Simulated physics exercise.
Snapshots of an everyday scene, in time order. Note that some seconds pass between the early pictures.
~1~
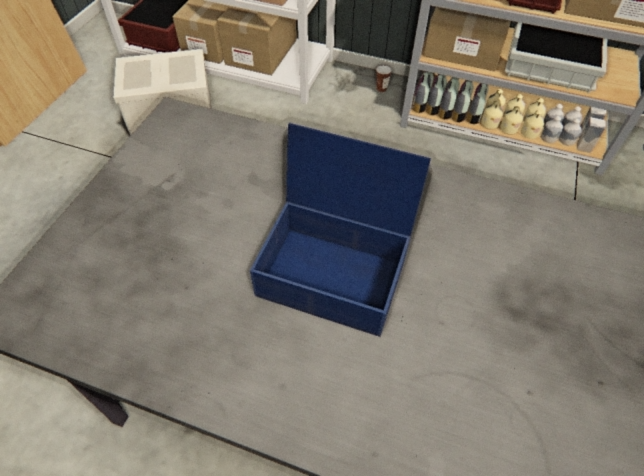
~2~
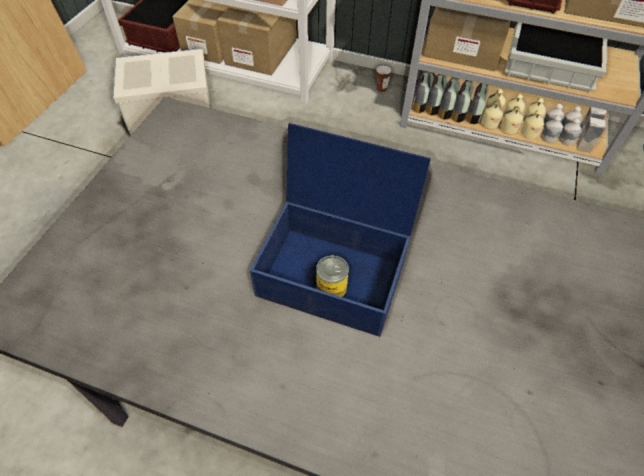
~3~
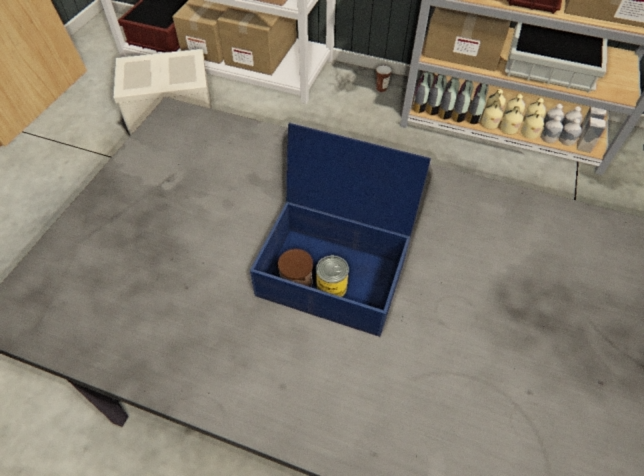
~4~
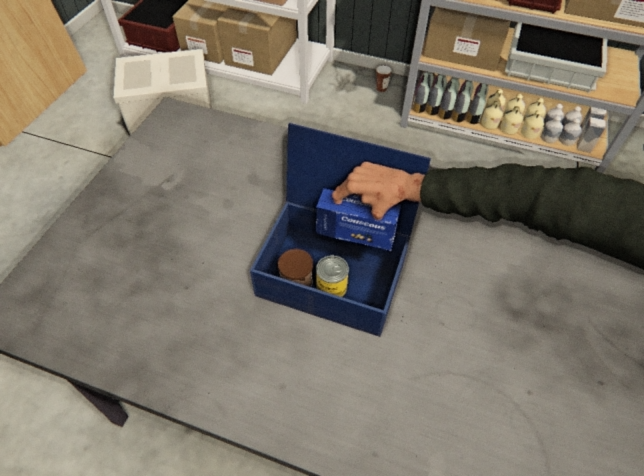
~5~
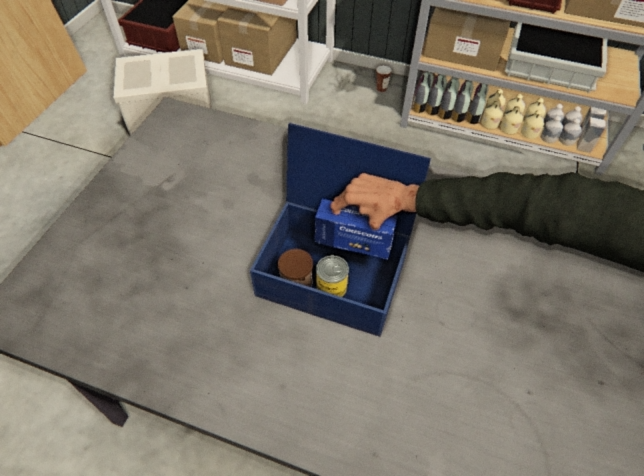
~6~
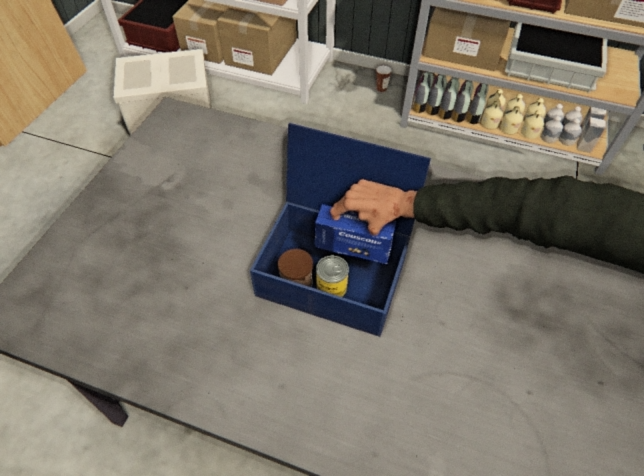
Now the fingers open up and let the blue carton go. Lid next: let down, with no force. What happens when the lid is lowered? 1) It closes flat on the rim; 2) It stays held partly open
1, it closes flat on the rim.
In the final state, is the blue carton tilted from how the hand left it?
By the end the blue carton has kept its angle.
Then, 1.00 s past the last view, lid starting down; blue carton displaced a little near (352, 255).
Then, 1.70 s past the last view, lid 52° above the rim; blue carton displaced a little near (352, 255).
Then, 2.10 s past the last view, lid 21° above the rim; blue carton displaced a little near (352, 255).
Finally, lid shut; moved from the start, blue carton; the other 2 still in place. Final places as the last picture's camera would see them, blue carton near (352, 255).
